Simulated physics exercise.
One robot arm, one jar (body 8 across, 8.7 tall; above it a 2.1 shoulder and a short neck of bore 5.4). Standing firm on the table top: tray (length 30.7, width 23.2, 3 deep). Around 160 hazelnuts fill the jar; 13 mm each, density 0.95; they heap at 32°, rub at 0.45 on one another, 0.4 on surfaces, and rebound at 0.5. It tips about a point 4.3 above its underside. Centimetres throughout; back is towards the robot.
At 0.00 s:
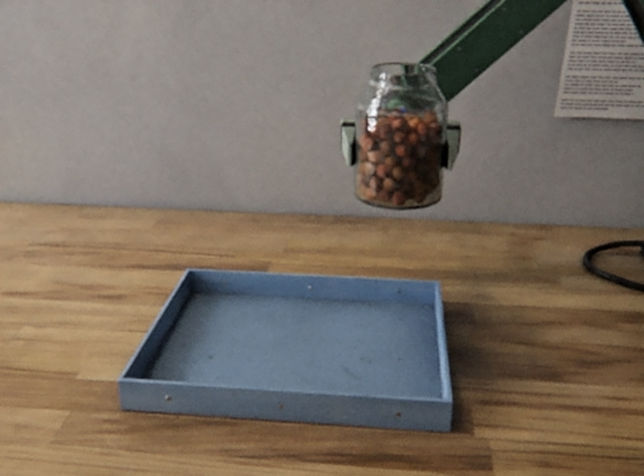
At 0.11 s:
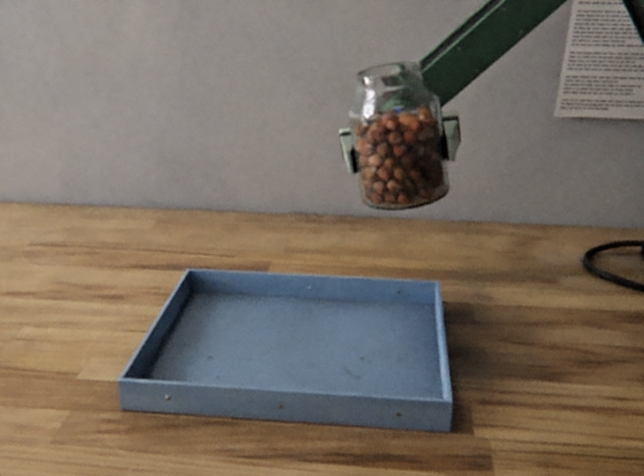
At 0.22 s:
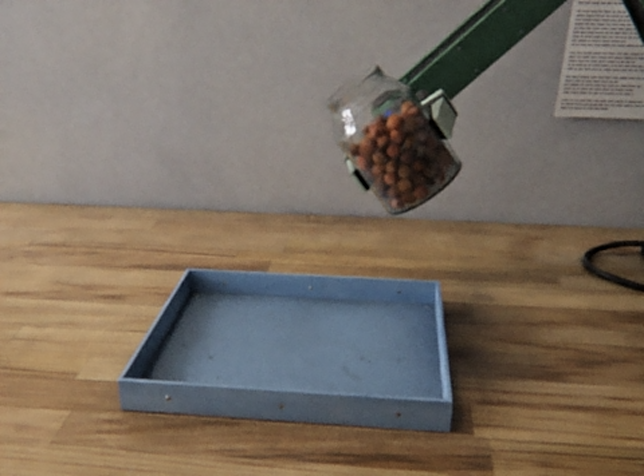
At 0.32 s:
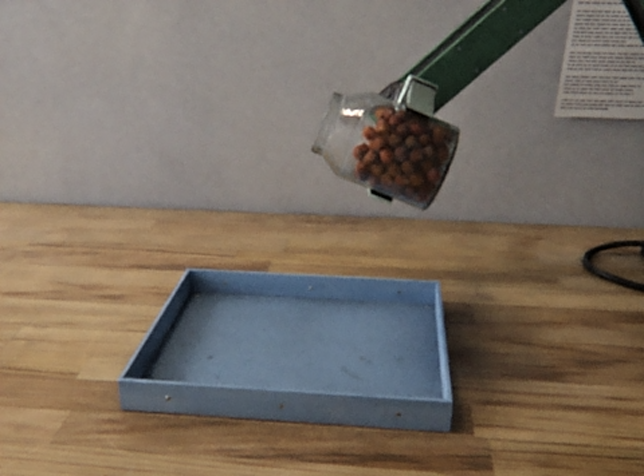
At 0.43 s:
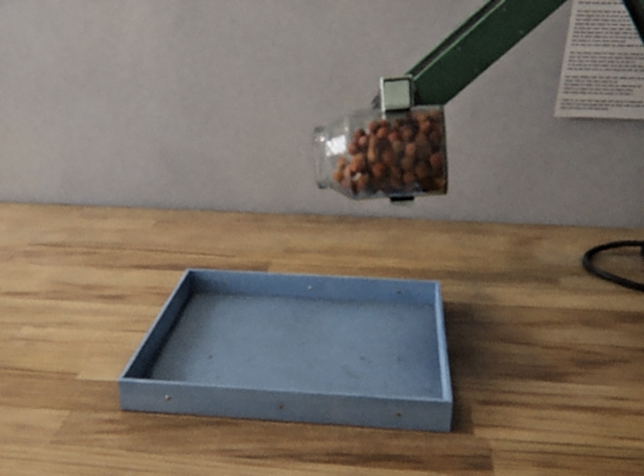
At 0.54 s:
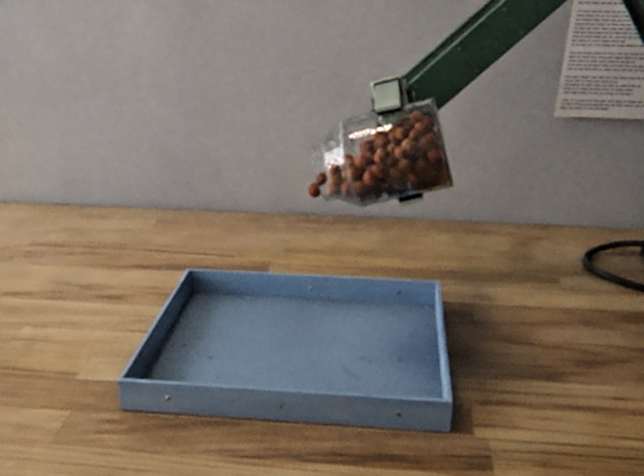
A green robot arm holds a glass jar of brown nuts upright above an empty blue tray on a wooden table. It rotates the jar steadily to the left until its mouth points slightly downward, and the nuts slide along the glass into the neck, reaching the opening.
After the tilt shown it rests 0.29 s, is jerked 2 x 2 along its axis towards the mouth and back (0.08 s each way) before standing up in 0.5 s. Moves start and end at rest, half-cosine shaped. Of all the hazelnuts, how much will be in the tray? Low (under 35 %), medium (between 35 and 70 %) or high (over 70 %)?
A low share, under 35 %, ends in the tray.
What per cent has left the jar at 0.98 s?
Near 10 per cent so far.
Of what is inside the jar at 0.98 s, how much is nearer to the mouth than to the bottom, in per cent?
Roughly 70 per cent.
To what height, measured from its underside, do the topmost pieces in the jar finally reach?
Roughly 7.0 cm.
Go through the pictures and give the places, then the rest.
In the first frame, the jar middle at (400, 152), upright; upper third of the load around (401, 134), from x 365 to 435, top at y 115; 158 in the jar.
In the second frame, the jar middle at (400, 152), tipped 10°; upper third of the load around (400, 135), from x 360 to 440, top at y 115.
In the third frame, the jar middle at (399, 152), tipped 37°; upper third of the load around (403, 135), from x 355 to 445, top at y 110.
In the fourth frame, the jar middle at (399, 152), tipped 69°; upper third of the load around (404, 133), from x 360 to 445, top at y 115.
In the fifth frame, the jar middle at (399, 153), tipped 96°; upper third of the load around (411, 136), from x 340 to 440, top at y 115.
In the sixth frame, the jar middle at (399, 153), tipped 106°; upper third of the load around (414, 142), from x 315 to 440, top at y 115; 158 in the jar.
After 0.98 s, tipped 106°, highest piece 25 above the table; 142 in the jar, 13 in the tray, 3 in flight or on a rim.
After 1.43 s, tipped 44°, highest piece 28 above the table; 118 in the jar, 34 in the tray, 6 in flight or on a rim.
After 1.85 s, upright, highest piece 26 above the table; 118 in the jar, 39 in the tray, 1 on the table or floor.
After 2.55 s, upright, highest piece 26 above the table; 118 in the jar, 39 in the tray, 1 on the table or floor.
In the end, 118 in the jar, 39 in the tray, 1 on the table or floor. That is 25 % in the tray.
